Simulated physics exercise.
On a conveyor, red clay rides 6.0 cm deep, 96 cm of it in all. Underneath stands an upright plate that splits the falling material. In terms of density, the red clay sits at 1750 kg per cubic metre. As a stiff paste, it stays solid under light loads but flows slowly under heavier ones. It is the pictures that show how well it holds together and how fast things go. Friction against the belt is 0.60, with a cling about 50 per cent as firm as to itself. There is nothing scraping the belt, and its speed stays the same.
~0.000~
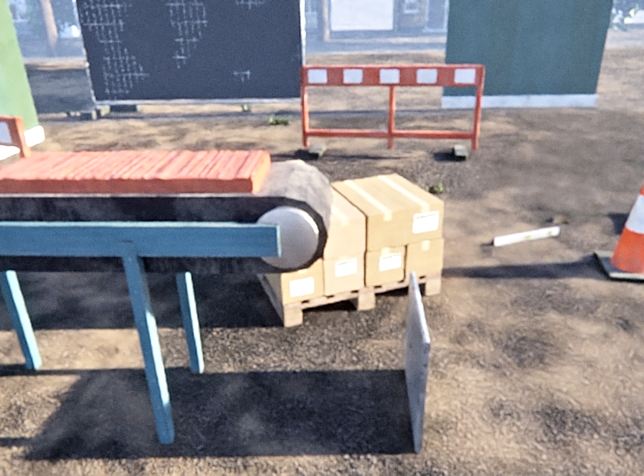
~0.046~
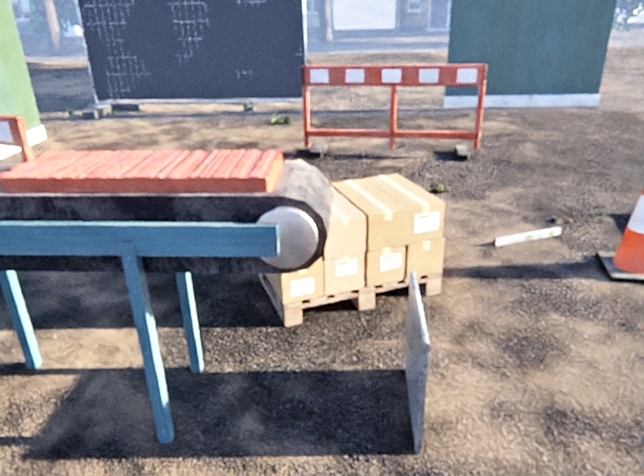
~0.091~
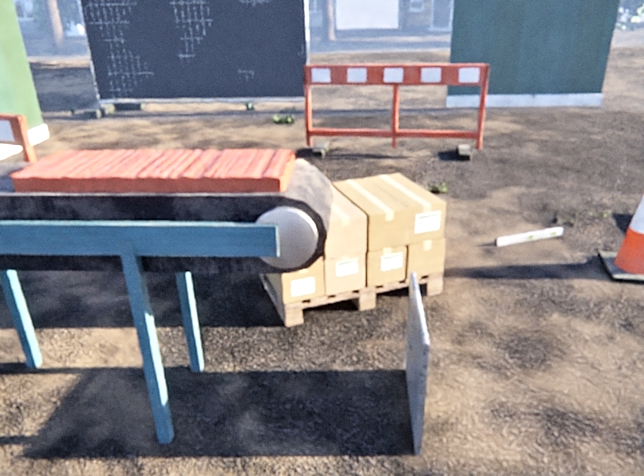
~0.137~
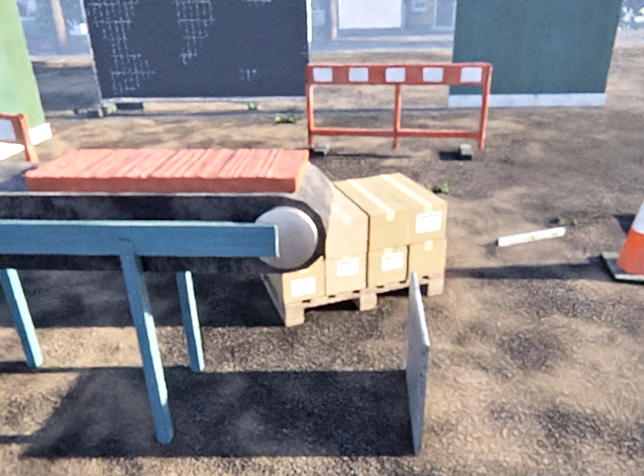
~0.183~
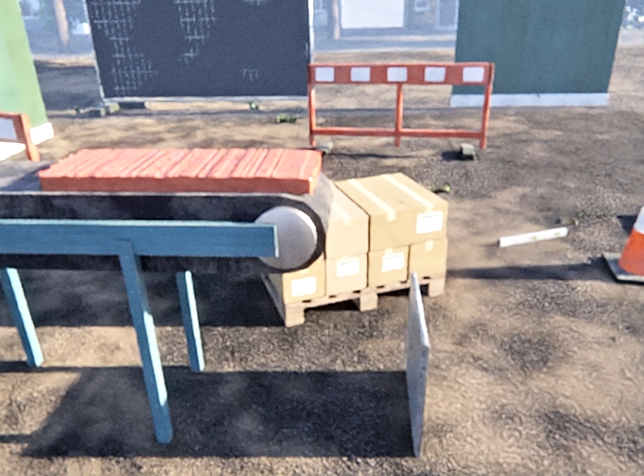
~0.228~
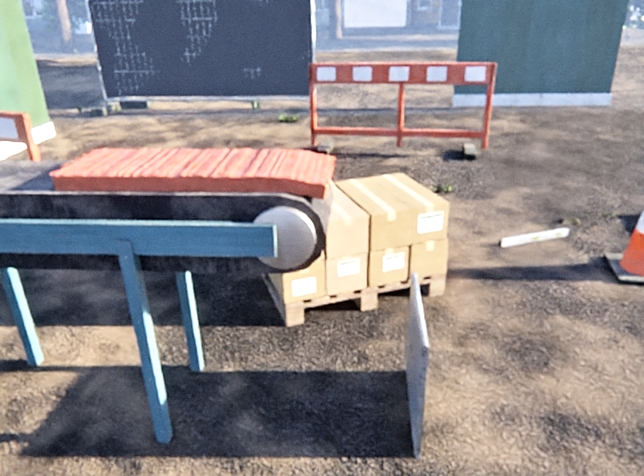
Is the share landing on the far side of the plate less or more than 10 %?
Lower than 10 %.
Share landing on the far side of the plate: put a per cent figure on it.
I'd put it at around 0 per cent.
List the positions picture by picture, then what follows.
The first picture shows foremost bit of the red clay at (254, 179).
The second picture shows foremost bit of the red clay at (268, 178).
The third picture shows foremost bit of the red clay at (282, 178).
The fourth picture shows foremost bit of the red clay at (297, 180), 5 % of it past the top of the roller, in one piece.
The fifth picture shows foremost bit of the red clay at (312, 182), 10 % of it past the top of the roller, in one piece.
The sixth picture shows foremost bit of the red clay at (327, 190), 16 % of it past the top of the roller, in one piece.
After 0.47 s, 0 % is beyond the plate's line.
After 0.76 s, 0 % is beyond the plate's line.
After 1.05 s, 0 % is beyond the plate's line.
After 1.34 s, 0 % is beyond the plate's line.
After 2.52 s, 0 % is beyond the plate's line.
